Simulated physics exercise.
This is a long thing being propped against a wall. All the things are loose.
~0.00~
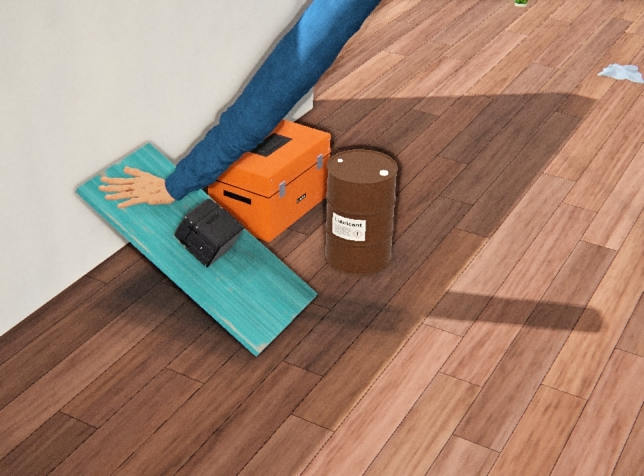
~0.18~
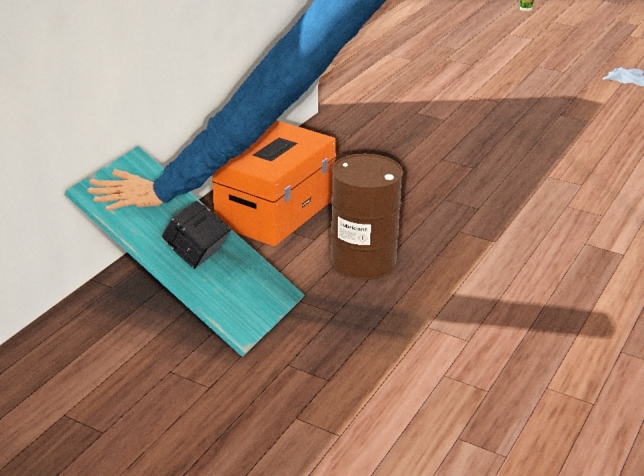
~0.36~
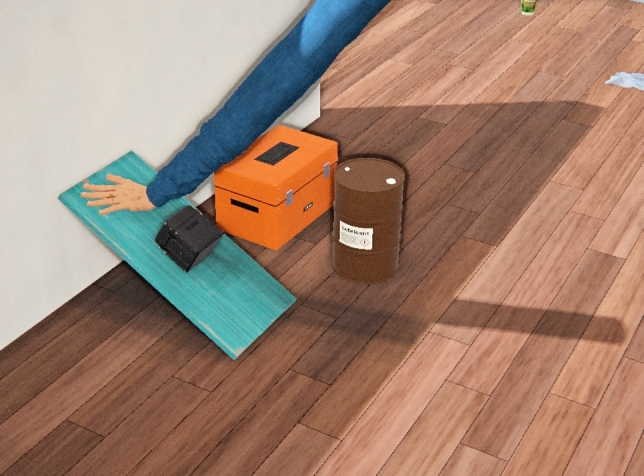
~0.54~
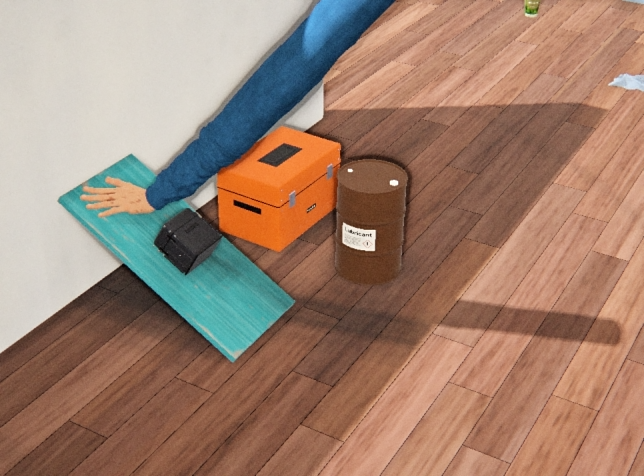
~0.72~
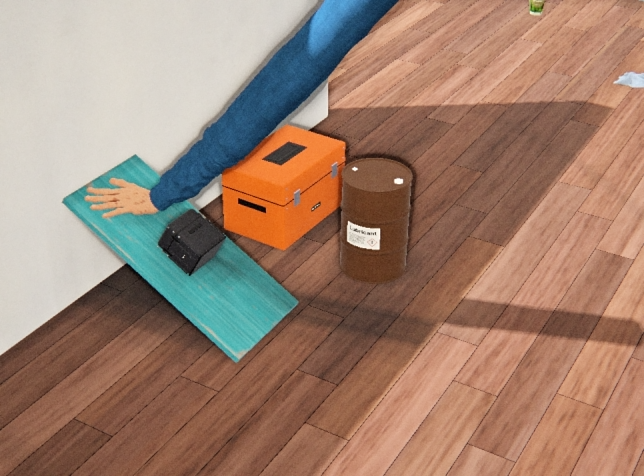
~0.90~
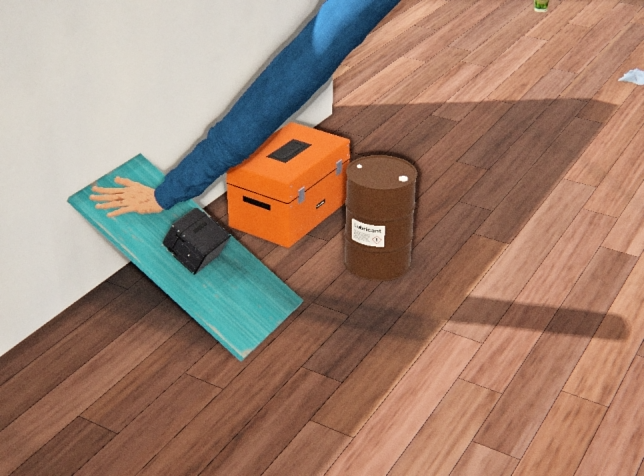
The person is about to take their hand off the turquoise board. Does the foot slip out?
It gives way.
After 1.20 s, turquoise board leaning 20° more than when let go near (201, 287).
After 1.30 s, turquoise board leaning 30° more than when let go near (206, 301).
In the end (2.2 s), moved from the start, turquoise board; the other 2 unmoved. At the end, from the last picture's camera, turquoise board near (206, 305). The board slides down.
